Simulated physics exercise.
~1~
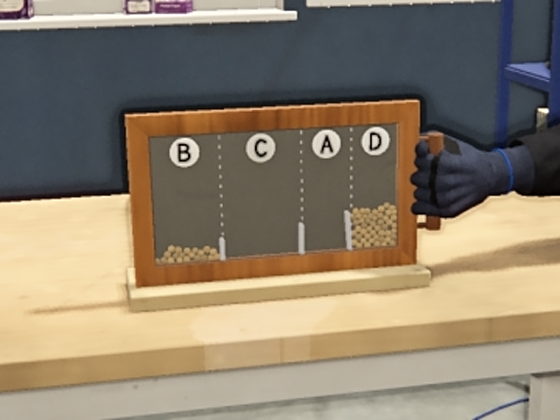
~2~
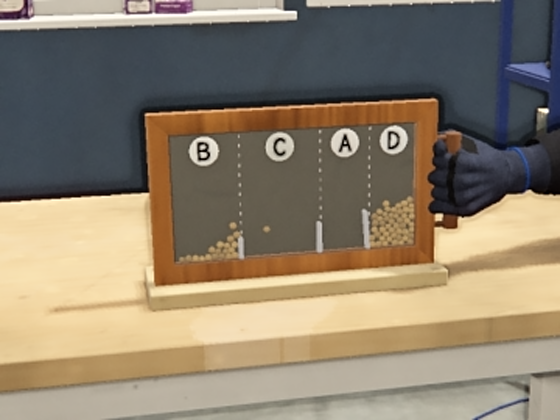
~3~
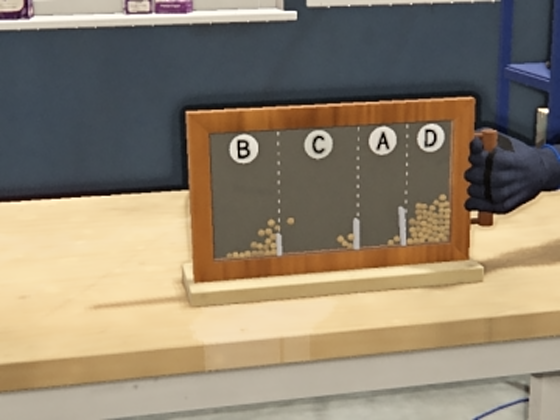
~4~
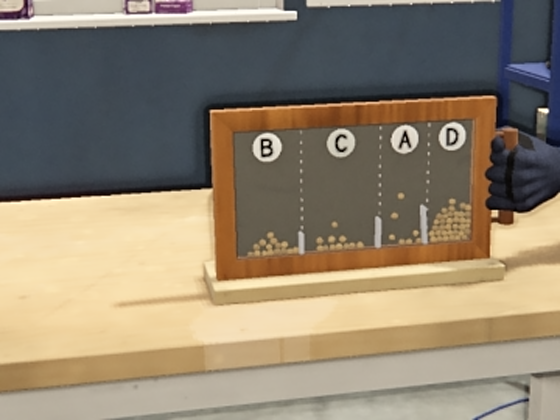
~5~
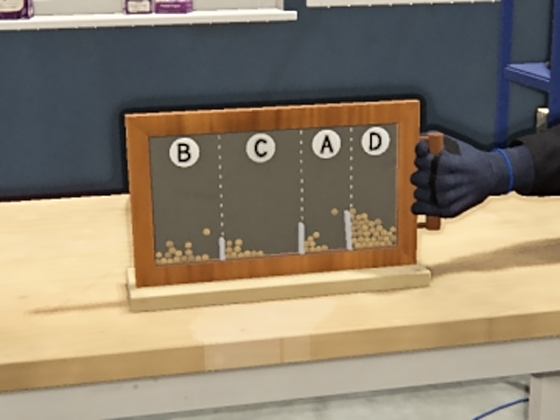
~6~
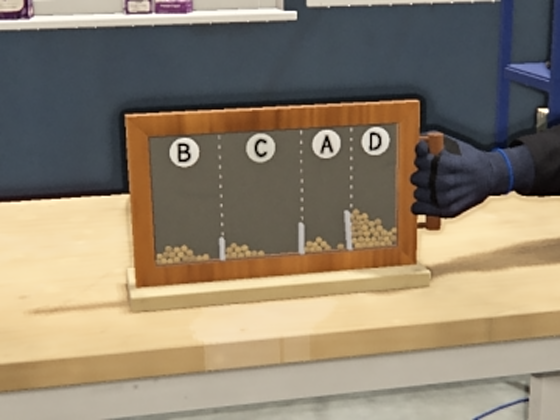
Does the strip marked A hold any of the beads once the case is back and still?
Yes, the strip marked A starts out empty but ends with a low pile, a middling share of the beads.
